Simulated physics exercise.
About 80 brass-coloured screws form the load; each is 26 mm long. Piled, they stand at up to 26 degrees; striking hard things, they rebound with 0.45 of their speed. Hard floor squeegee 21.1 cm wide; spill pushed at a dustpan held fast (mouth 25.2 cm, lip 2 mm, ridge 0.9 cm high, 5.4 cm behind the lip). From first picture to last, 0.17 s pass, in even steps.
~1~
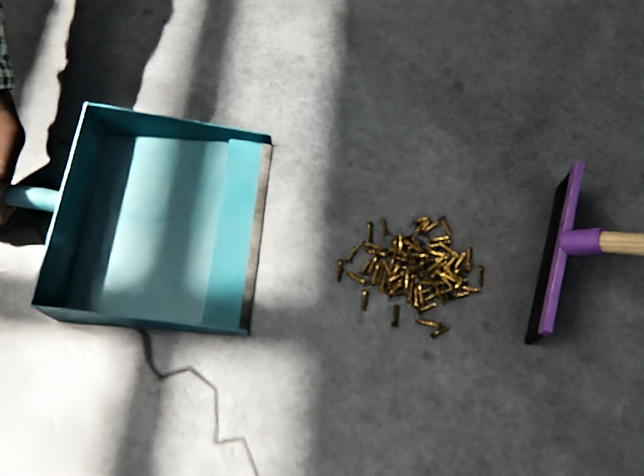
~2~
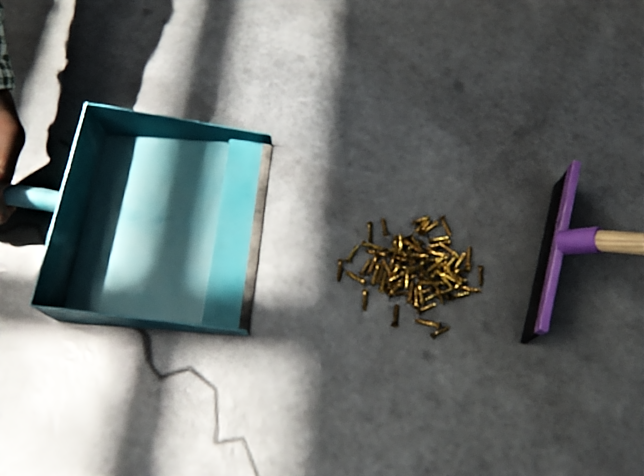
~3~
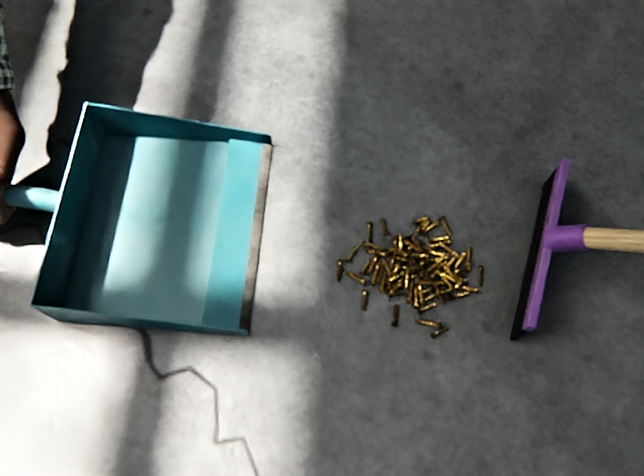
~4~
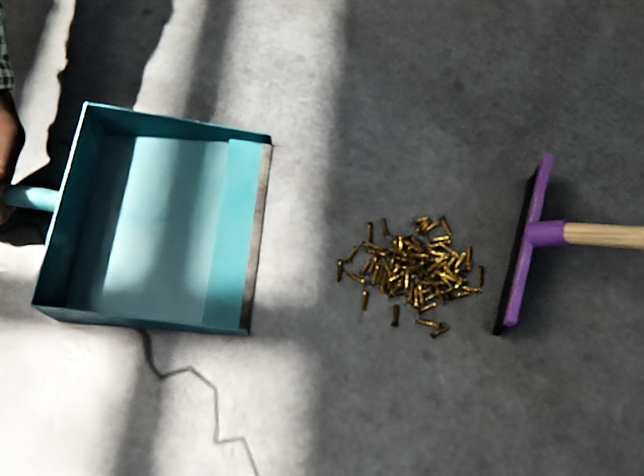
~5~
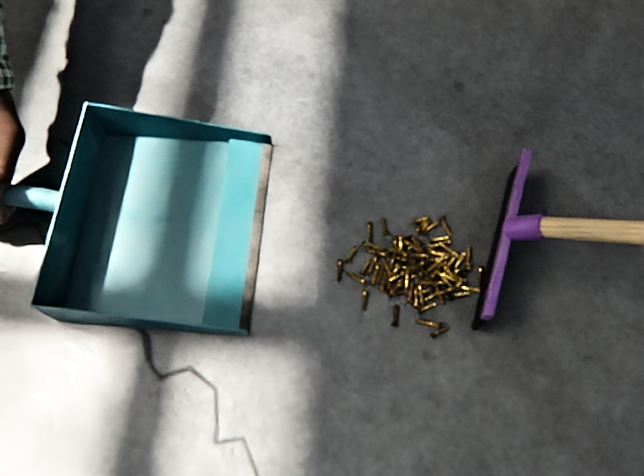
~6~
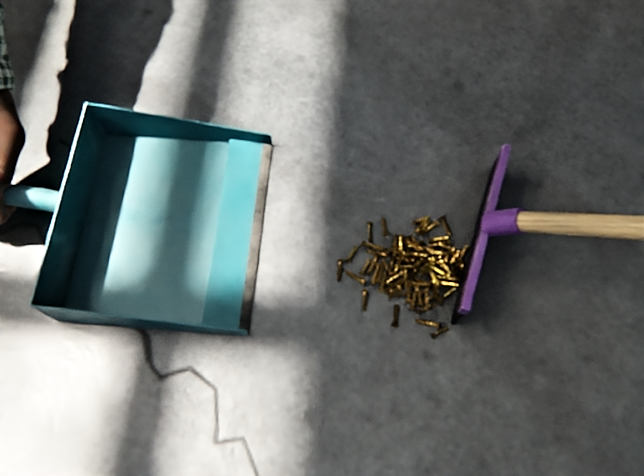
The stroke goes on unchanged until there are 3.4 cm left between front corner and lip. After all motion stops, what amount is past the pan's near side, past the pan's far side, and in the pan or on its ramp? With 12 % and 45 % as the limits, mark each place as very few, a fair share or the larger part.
My call: Near side: Very few; far side: Very few; pan: A fair share.
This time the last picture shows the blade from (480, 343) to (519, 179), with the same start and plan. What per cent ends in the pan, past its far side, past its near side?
The pan gets 5, the far side 0 and the near side 5.
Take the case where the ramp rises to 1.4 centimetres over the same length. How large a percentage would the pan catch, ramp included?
Estimate with the new ramp: Some 10 in a hundred.
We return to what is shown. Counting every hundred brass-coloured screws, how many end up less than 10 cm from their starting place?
About 0 per cent.
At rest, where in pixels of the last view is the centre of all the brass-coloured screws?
When it all comes to rest, the middle is near (273, 225).
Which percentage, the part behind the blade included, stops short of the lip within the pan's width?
Some 80 per cent end up there.
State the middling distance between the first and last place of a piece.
Around 18 centimetres.
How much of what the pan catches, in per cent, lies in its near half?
I'd put it at around 40 per cent.
Then, 0.15 s after the last picture, middle of the blade 15 cm from the lip; 0 % over the lip, far side 0 %, near side 0 %.
Then, 0.25 s after the last picture, middle of the blade 8 cm from the lip; 0 % over the lip, far side 0 %, near side 0 %.
Then, 0.48 s after the last picture, middle of the blade 6 cm from the lip; 20 % over the lip, far side 0 %, near side 0 %.
In the end, near side 5 %, far side 0 %, pan 15 %, in front of the lip or behind the blade 80 %.
